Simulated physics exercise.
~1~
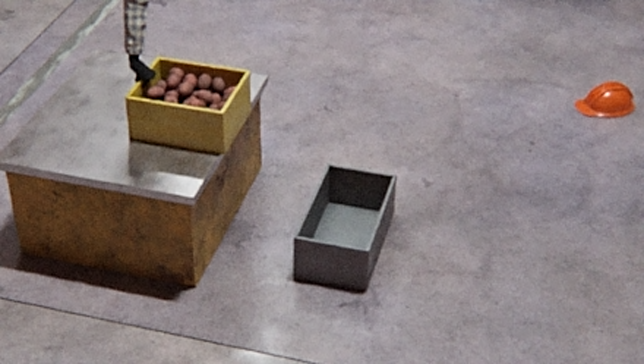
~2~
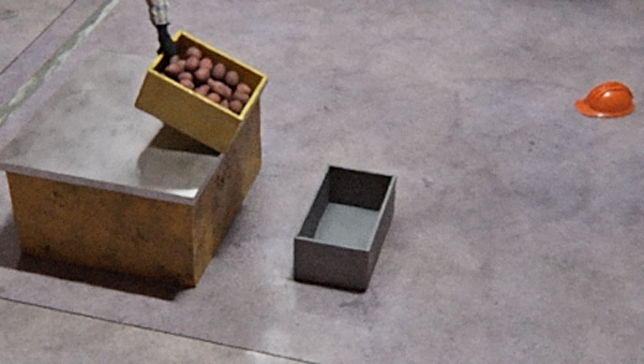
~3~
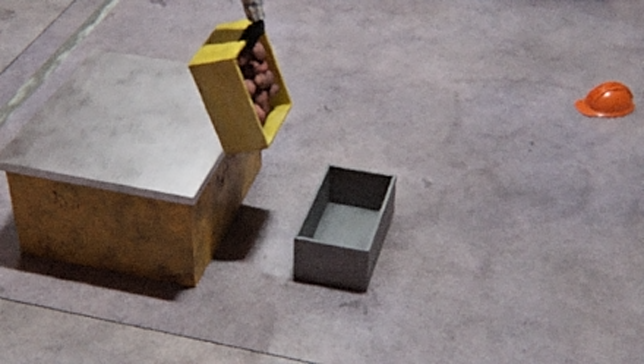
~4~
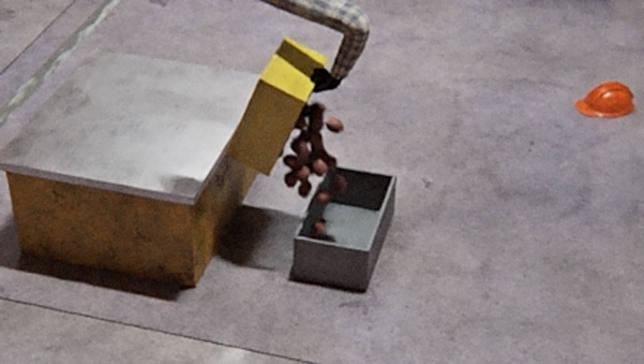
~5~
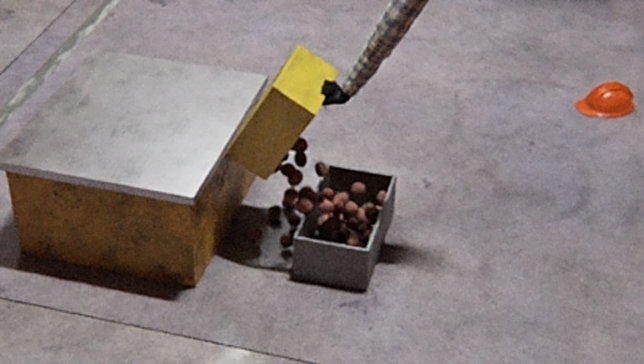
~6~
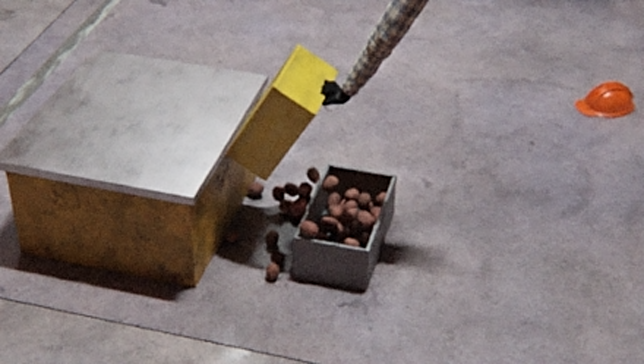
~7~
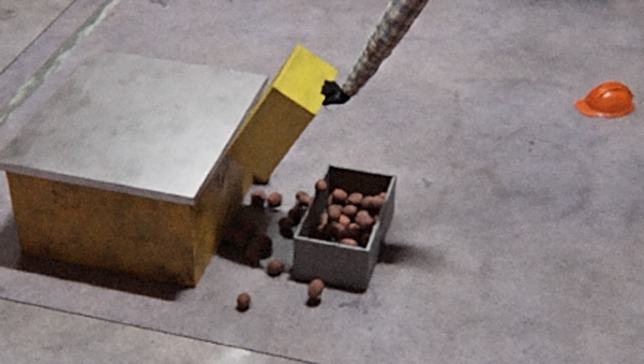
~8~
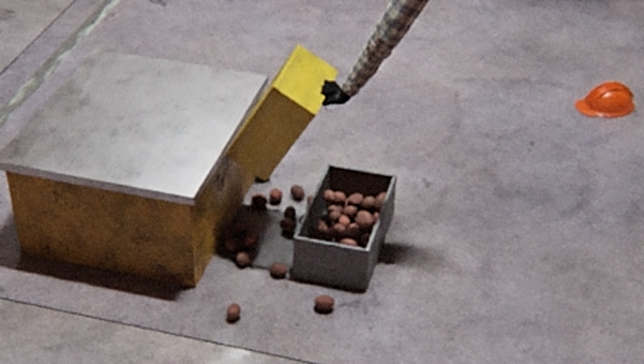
At the start, a yellow box full of reddish potatoes sits on a bench, with a gloved hand at its back edge, an empty grey box on the floor to the right and an orange hard hat farther off. The hand swings the back of the yellow box up, tipping it to the right over the bench's edge. Potatoes tumble out in a dark cluster toward the grey box. Many pile up inside it, while others drop short and scatter on the floor. The yellow box stays steeply tipped in the hand's hold, with most of the potatoes in the grey box.
